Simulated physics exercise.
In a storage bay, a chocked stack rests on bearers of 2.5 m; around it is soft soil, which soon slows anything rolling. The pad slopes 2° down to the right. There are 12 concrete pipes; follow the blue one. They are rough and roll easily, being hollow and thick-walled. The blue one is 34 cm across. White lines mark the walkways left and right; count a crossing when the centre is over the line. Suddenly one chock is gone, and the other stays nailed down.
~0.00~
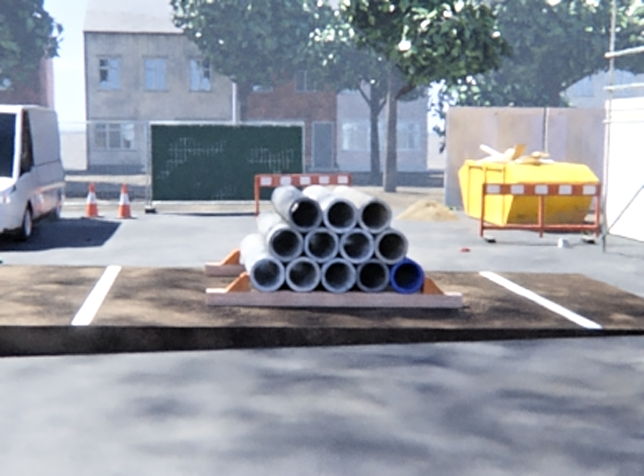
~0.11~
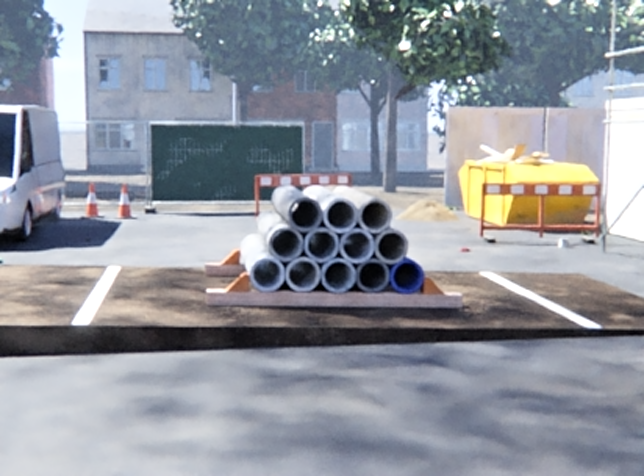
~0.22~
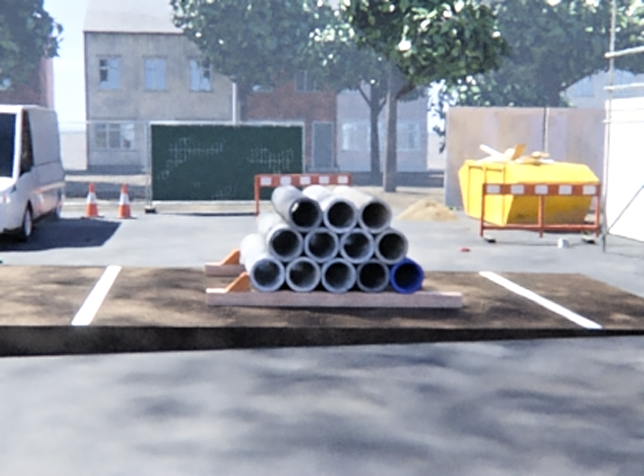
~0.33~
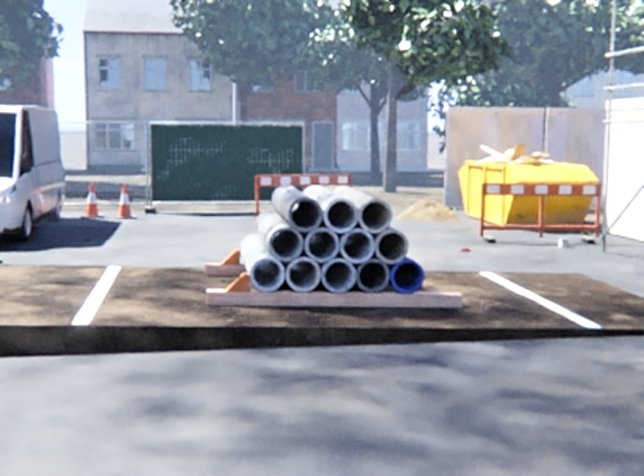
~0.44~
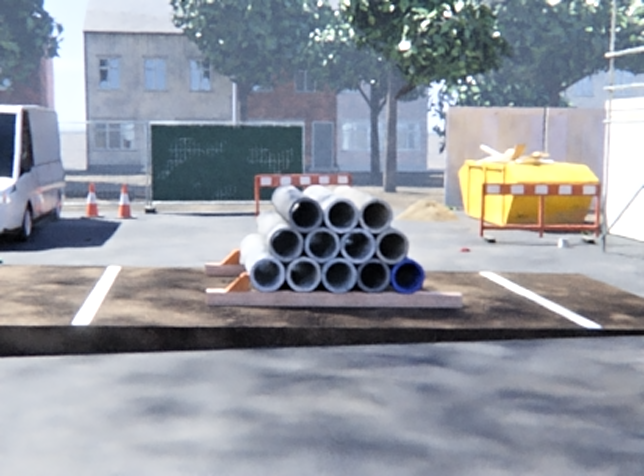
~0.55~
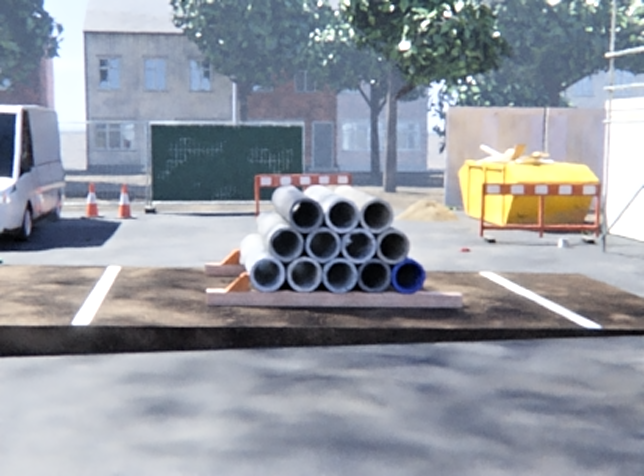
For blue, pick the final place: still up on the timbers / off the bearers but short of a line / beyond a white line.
Blue comes to rest beyond a white line.
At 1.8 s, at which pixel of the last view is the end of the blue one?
Near (443, 277).
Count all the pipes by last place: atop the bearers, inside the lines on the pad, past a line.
7, 2 and 3.
By 1.1 s, blue is on the bearers, 45 cm from the bearers' right end, rolling right; 0 over a line so far.
By 1.8 s, blue is on the bearers, 20 cm from the bearers' right end, rolling right; 0 over a line so far.
By 2.6 s, blue is off the bearers, 65 cm short of the right line, rolling right; 0 over a line so far.
By 3.4 s, blue is past the right line; 1 over a line so far.
Finally (5.6 s), blue is past the right line; 3 over a line so far.
